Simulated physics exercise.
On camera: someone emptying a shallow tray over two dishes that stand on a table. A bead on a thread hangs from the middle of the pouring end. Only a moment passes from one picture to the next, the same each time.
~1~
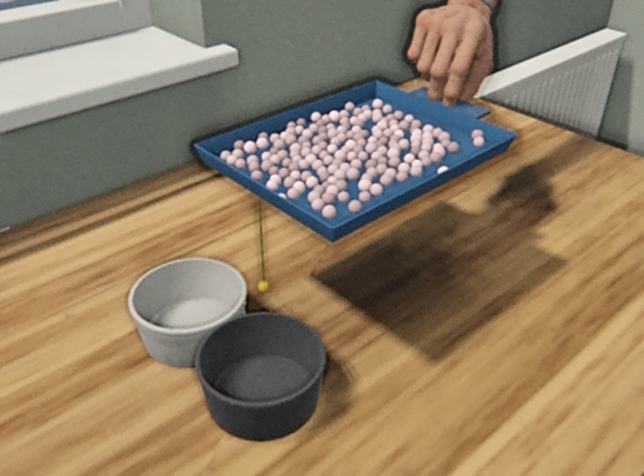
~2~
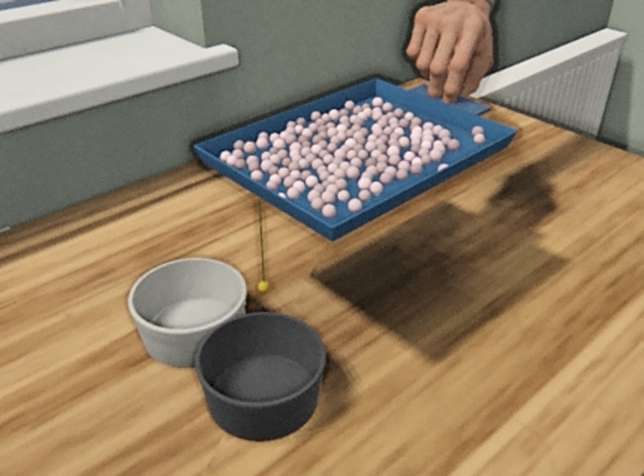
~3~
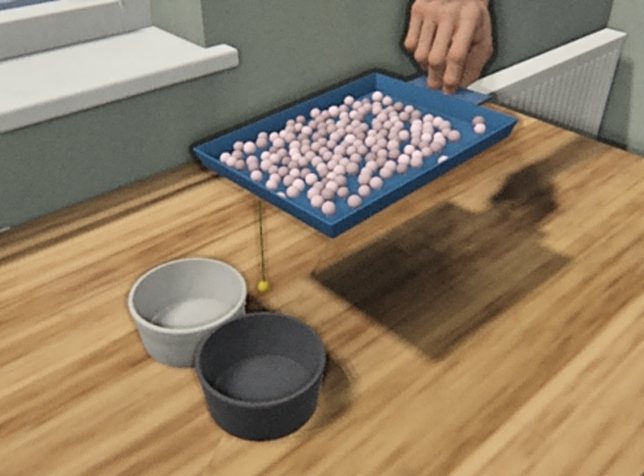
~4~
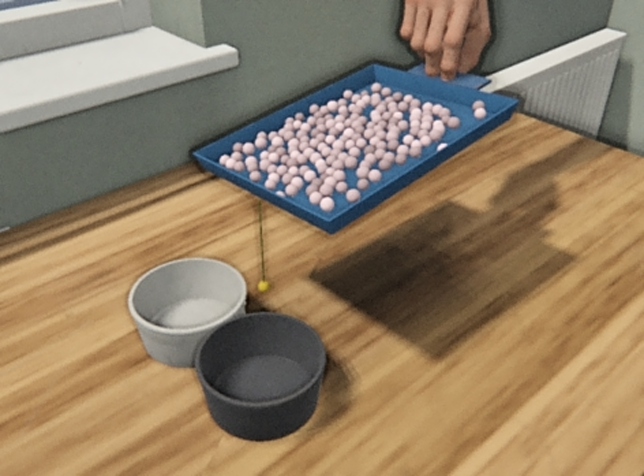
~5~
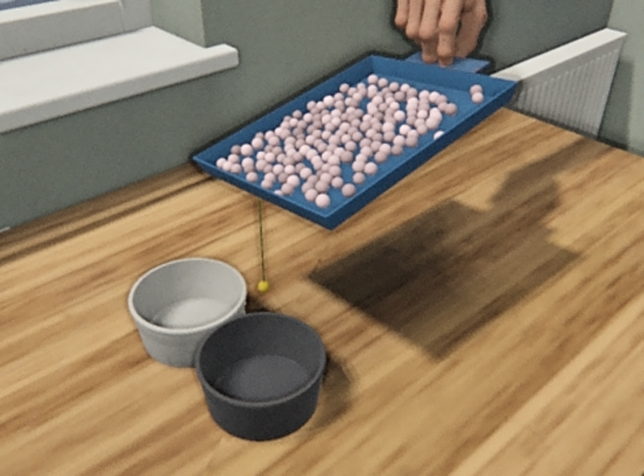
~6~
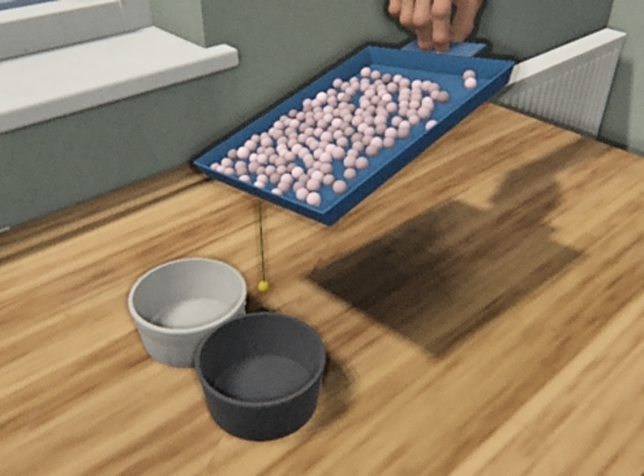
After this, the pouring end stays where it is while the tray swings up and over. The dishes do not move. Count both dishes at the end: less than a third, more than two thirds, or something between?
Together they catch from one third to two thirds.
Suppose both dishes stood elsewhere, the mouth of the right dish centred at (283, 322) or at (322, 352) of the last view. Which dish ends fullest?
First left, then left.
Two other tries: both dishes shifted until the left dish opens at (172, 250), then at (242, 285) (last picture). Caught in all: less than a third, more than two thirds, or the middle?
In turn: Beyond two thirds; in the middle band.
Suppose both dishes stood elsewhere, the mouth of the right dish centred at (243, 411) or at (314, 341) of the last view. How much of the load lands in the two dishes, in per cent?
The first gives 0 %, the second 60 %.
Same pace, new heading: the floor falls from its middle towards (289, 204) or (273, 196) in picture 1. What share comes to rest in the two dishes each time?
First some 80, then 100 per cent.
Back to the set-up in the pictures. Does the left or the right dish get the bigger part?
That is the left dish.
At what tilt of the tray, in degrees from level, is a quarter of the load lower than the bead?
Near 70 degrees.
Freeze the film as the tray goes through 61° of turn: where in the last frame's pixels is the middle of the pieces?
Around (232, 165).
Shortly afterwards, tray tipped steeply; the bulk on the tray; a little in the left dish; only a few outside both; a little in the air.
Next, tray tipped right over; only a few on the tray; near half in the left dish; near a third outside both; only a few in the air.
Some moments later, tray tipped past a quarter turn; near half in the left dish; near half outside both.
In the end, tray tipped past a quarter turn; none at all in the right dish; near half in the left dish; near half outside both.
